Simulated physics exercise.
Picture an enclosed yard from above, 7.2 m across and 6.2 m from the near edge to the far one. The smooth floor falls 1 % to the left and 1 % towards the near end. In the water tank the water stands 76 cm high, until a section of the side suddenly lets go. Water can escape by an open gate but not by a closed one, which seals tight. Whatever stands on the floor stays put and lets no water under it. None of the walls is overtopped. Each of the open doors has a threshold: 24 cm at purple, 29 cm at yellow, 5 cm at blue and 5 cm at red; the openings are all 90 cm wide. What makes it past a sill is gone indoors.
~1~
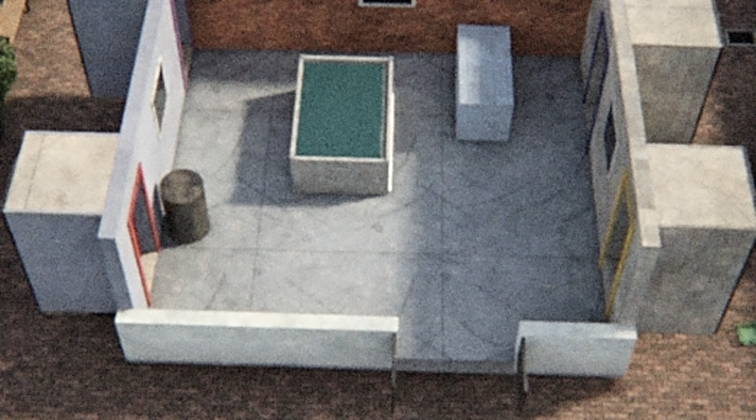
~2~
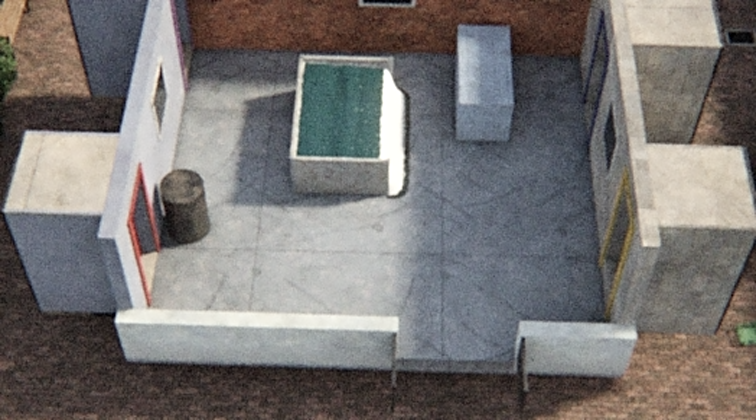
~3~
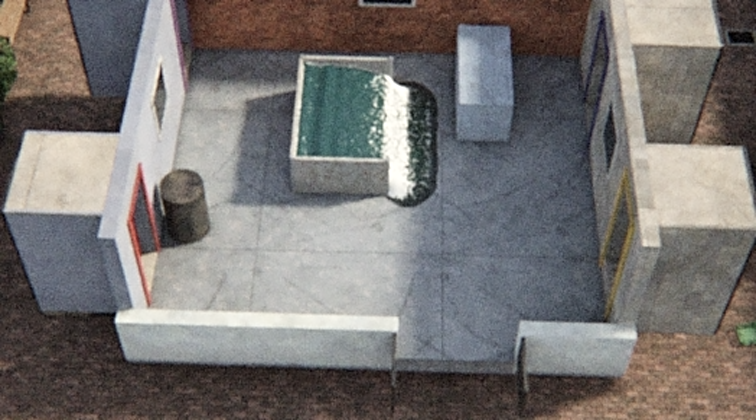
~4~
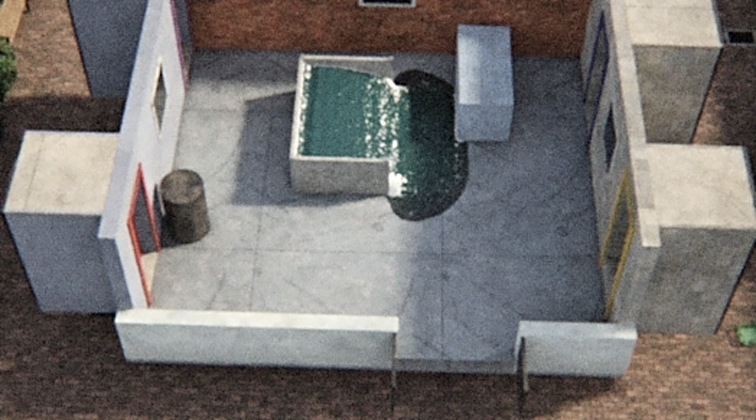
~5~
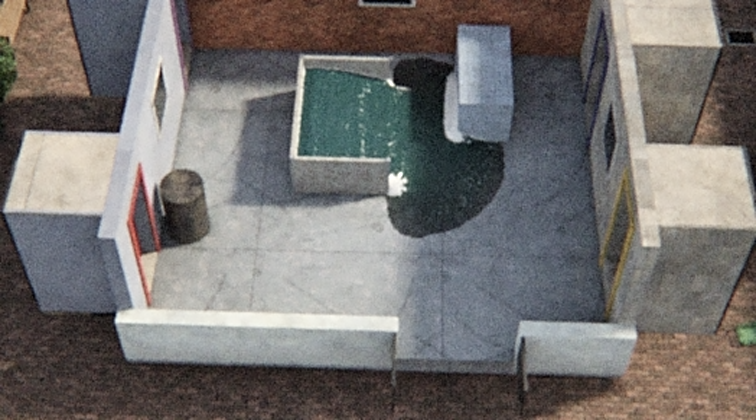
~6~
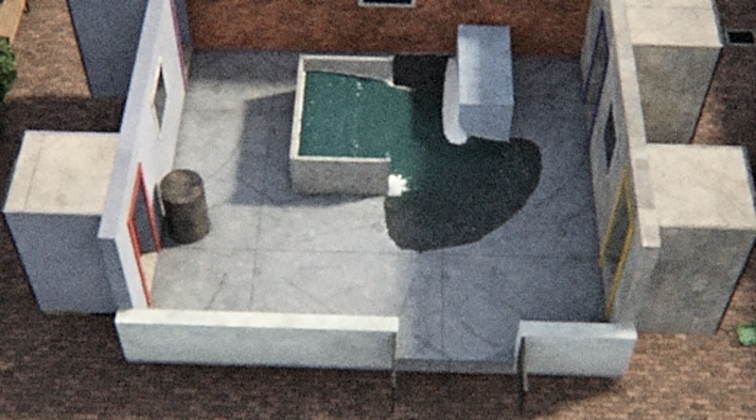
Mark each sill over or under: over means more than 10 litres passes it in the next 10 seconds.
Purple door - under; yellow door - under; blue door - over; red door - over.
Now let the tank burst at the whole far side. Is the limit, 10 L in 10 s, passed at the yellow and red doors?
Yellow stays inside, red goes beyond, judged against that limit.
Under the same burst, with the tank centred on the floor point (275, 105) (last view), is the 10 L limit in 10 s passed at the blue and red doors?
Blue gets no more than that, red gets more than that.
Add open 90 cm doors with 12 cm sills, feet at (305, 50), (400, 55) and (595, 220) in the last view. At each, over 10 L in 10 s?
First doorway falls short, second gets there, third gets there.
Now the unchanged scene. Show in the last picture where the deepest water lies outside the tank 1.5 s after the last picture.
You'll find it around (437, 58).
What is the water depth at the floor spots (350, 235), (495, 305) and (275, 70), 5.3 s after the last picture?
Taking the spots in order: 1 cm, 8 cm, 3 cm.
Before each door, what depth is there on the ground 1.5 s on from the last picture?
Measured in centimetres, the purple door gives 0, the yellow door 21, the blue door 10 and the red door 0.
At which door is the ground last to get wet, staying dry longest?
Lab note: Last arrival at the red door.
Then, 0.7 s after the last picture water covers 30 % of the floor and is deepest (48 cm) near (447, 58); purple door not reached, yellow door not reached, blue door 7 cm at the sill, 1 L in, red door not reached.
Then, 1.5 s after the last picture water covers 45 % of the floor and is deepest (32 cm) near (437, 58); purple door not reached, yellow door 21 cm at the sill, 0 L in, blue door 10 cm at the sill, 7 L in, red door not reached.
Then, 2.8 s after the last picture water covers 60 % of the floor and is deepest (28 cm) near (579, 349); purple door 18 cm at the sill, 0 L in, yellow door 17 cm at the sill, 0 L in, blue door 6 cm at the sill, 15 L in, red door not reached.
Then, 5.3 s after the last picture water covers 85 % of the floor and is deepest (13 cm) near (166, 207); purple door 9 cm at the sill, 0 L in, yellow door 8 cm at the sill, 0 L in, blue door 8 cm at the sill, 28 L in, red door 2 cm at the sill, 0 L in.
Then, 9.3 s after the last picture water covers 95 % of the floor and is deepest (14 cm) near (143, 338); purple door 5 cm at the sill, 0 L in, yellow door 6 cm at the sill, 0 L in, blue door 3 cm at the sill, 31 L in, red door 12 cm at the sill, 63 L in.
